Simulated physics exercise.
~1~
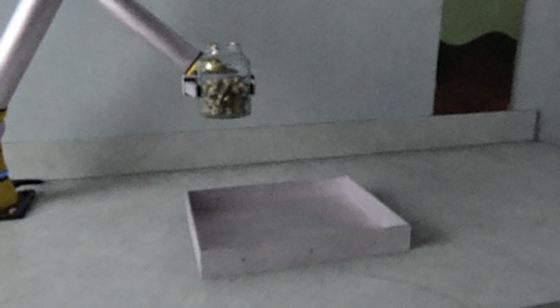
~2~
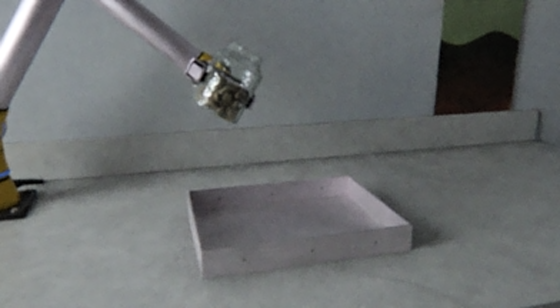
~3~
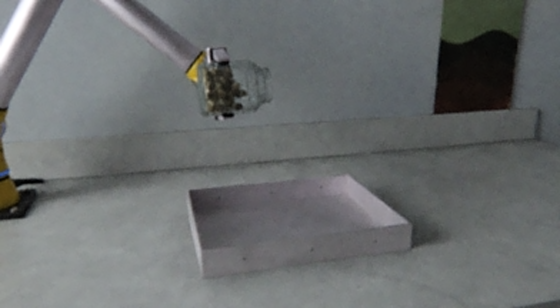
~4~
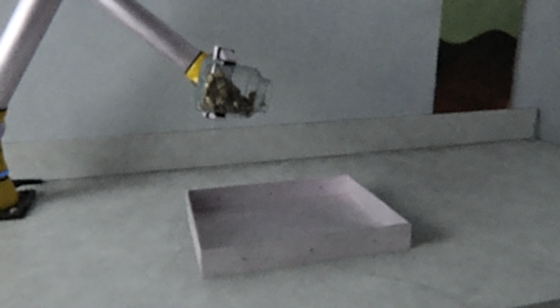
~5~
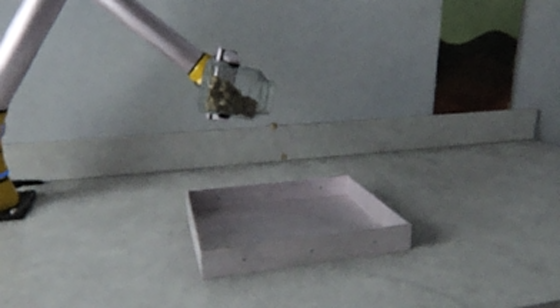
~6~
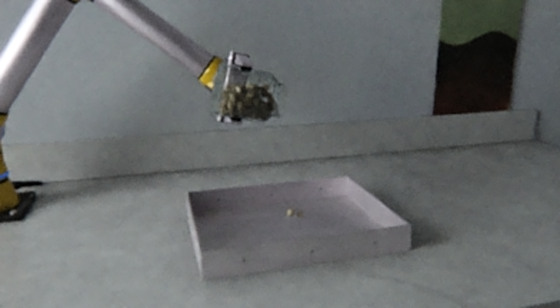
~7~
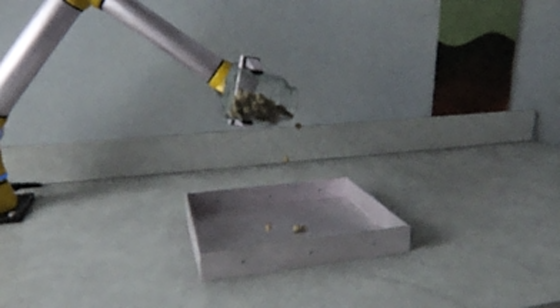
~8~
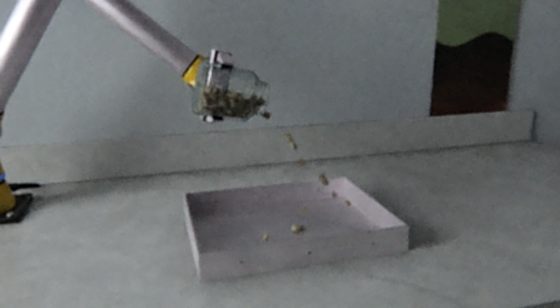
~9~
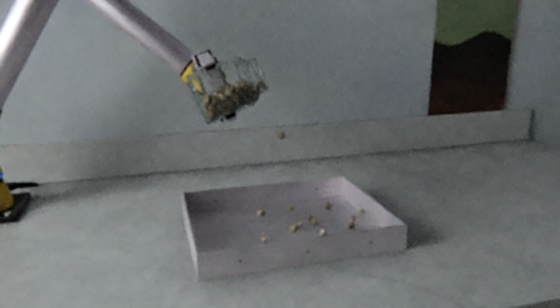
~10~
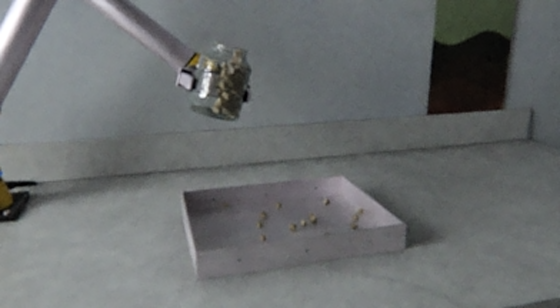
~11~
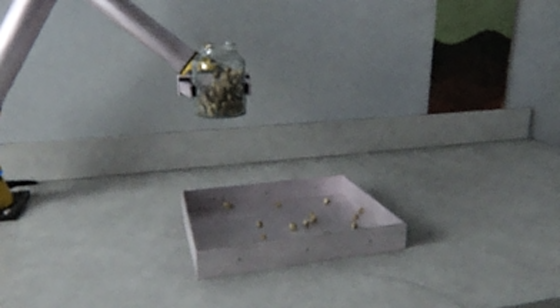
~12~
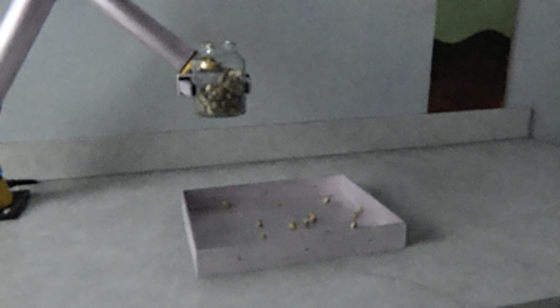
A robot arm reaching in from the left holds a clear glass jar of small tan pebbles above a shallow, pale pinkish tray on a grey tabletop, seen from slightly above. Behind stands a plain grey wall with a green and reddish-brown panel at the right. The arm tips the jar onto its side, its mouth pointing right, and shifts it a little to the right and back. A few pebbles drop, then more tumble out and scatter across the tray. The arm turns the jar upright again, most of the pebbles still inside and a sparse scattering left in the tray.
